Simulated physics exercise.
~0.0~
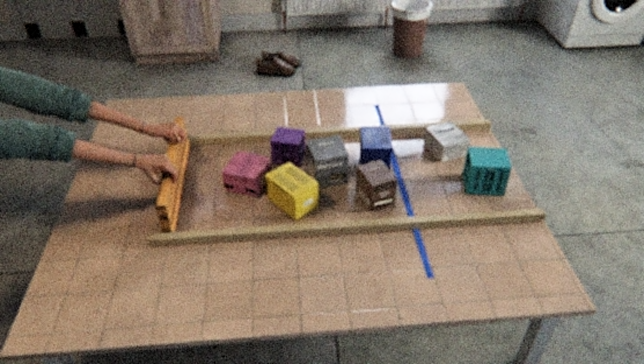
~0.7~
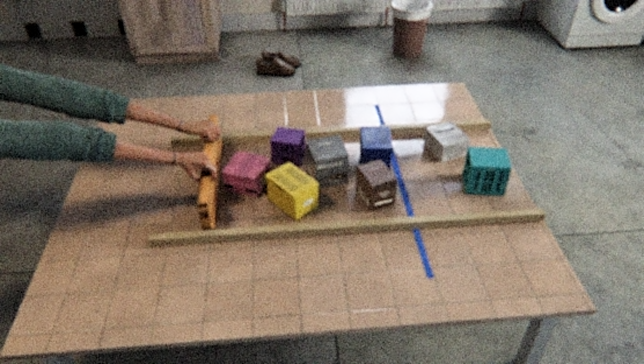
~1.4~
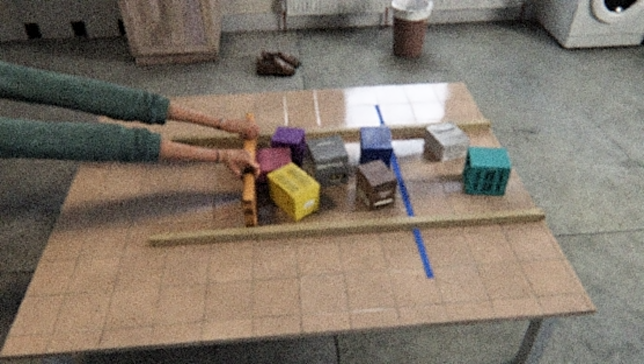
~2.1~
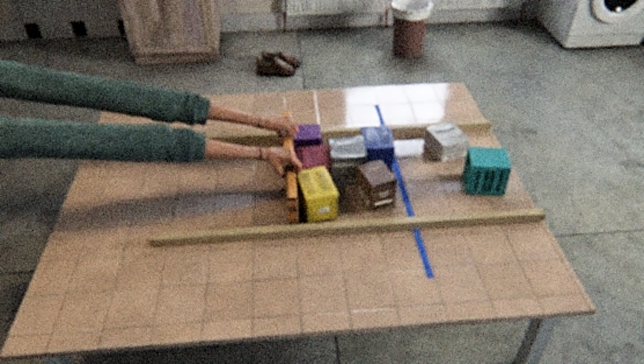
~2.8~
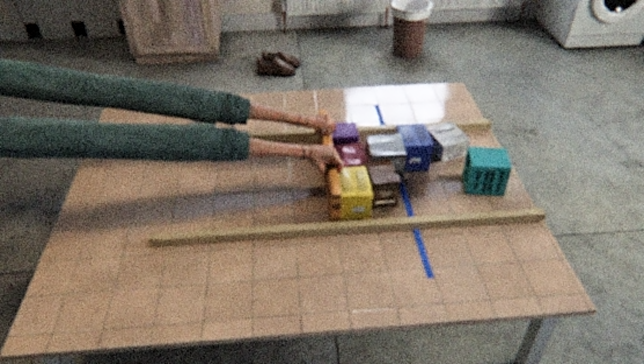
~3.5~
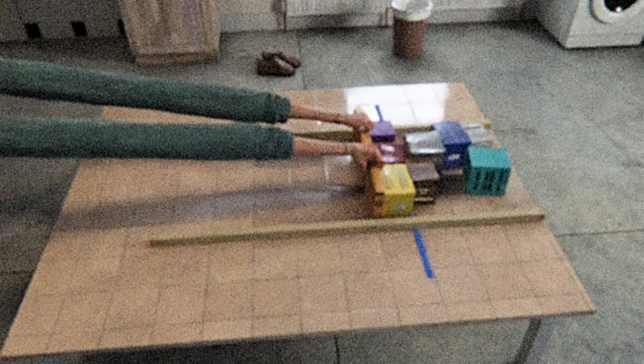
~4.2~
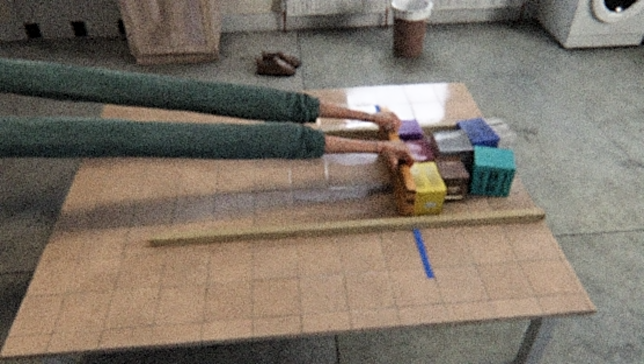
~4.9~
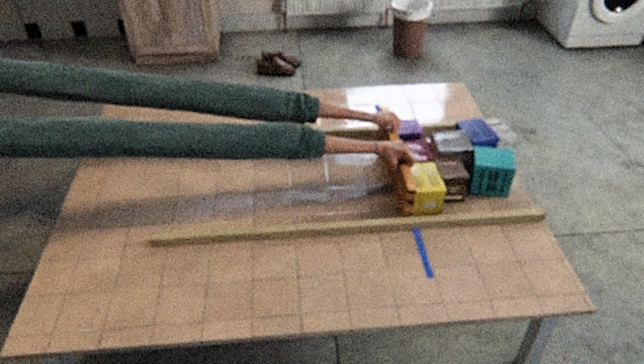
Hands in green sleeves pushing colourful boxes rightward across a table with an orange plank, bunching them together and stopping, none falling.
